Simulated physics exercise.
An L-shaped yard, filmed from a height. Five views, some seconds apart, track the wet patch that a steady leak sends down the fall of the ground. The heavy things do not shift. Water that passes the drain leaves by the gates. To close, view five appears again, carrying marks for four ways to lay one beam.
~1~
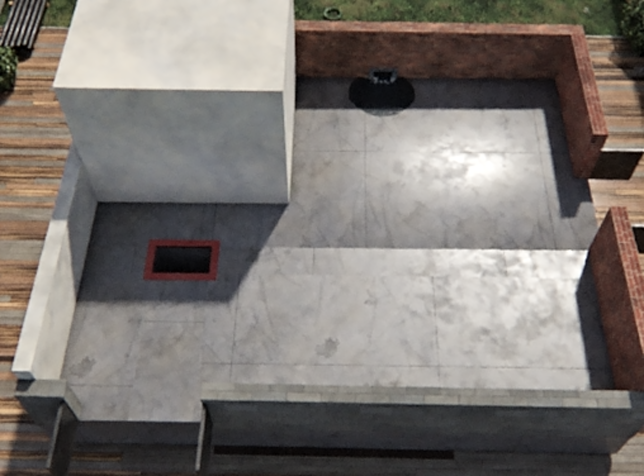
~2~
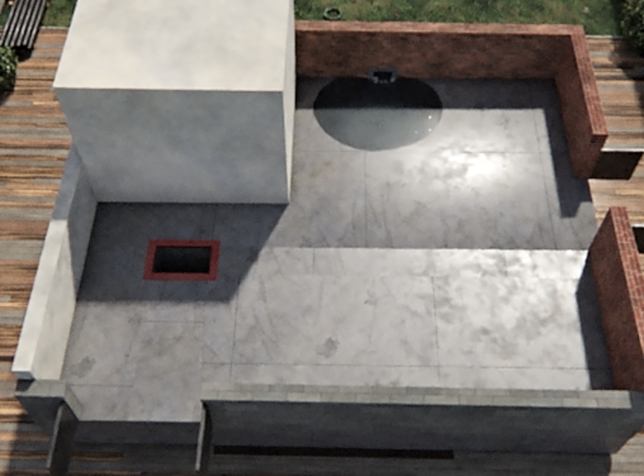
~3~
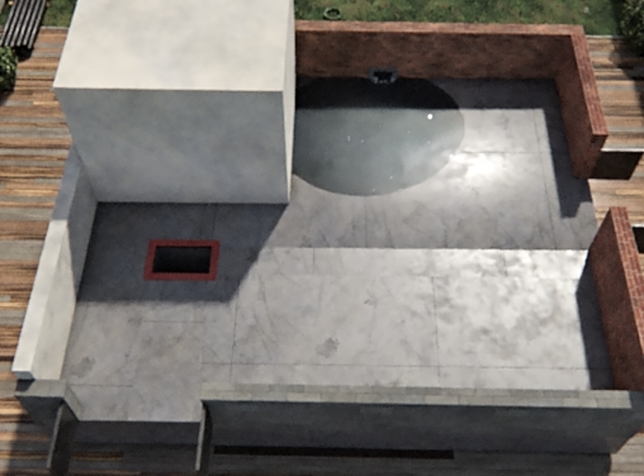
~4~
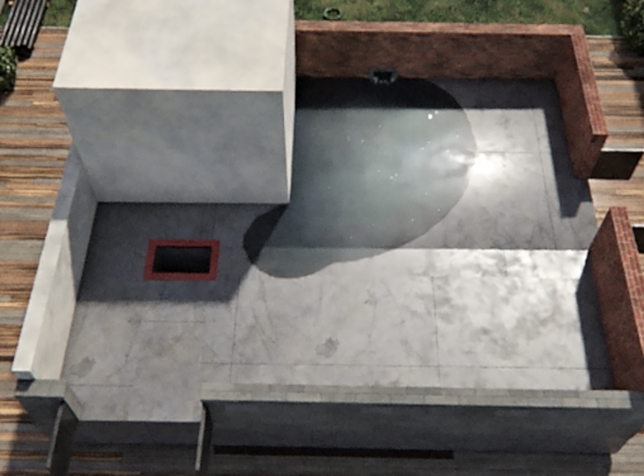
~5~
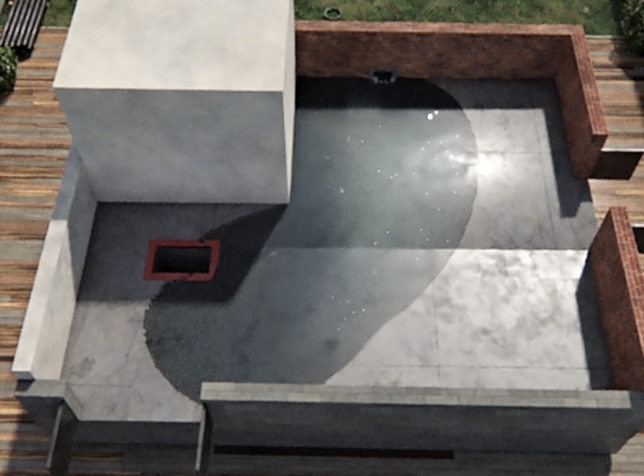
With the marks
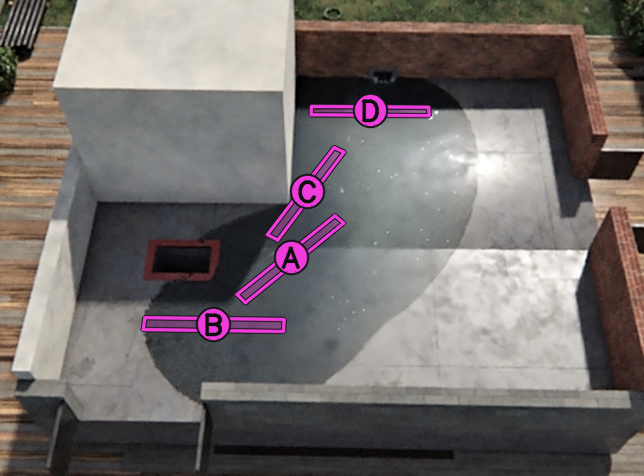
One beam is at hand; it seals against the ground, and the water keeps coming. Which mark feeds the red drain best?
A.
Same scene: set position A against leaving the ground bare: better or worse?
Better.
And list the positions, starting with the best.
The order is A, B, D, C.
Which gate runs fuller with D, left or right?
The left one.
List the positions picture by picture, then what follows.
Outfall at (383, 73); red drain at (182, 260); open gate at (146, 405); open gate at (581, 213); front seen at (359, 104), 2 % of the ground wet; red drain still dry, in the first frame.
Front seen at (335, 135), 7 % of the ground wet; red drain still dry, in the second frame.
Front seen at (316, 181), 15 % of the ground wet; red drain still dry, in the third frame.
Front seen at (268, 263), 25 % of the ground wet; red drain still dry, in the fourth frame.
Front seen at (159, 357), 43 % of the ground wet; red drain taking water, in the fifth frame.
On the marked copy, A from (241, 298) to (339, 219); B from (144, 323) to (283, 325); C from (272, 237) to (339, 149); D from (311, 110) to (428, 111).
If A is chosen, about 31 % of the stream goes into the red drain, about 69 % out by the gates.
If B is chosen, about 15 % of the stream goes into the red drain, about 84 % out by the gates.
If C is chosen, about 2 % of the stream goes into the red drain, about 96 % out by the gates.
If D is chosen, about 5 % of the stream goes into the red drain, about 92 % out by the gates.
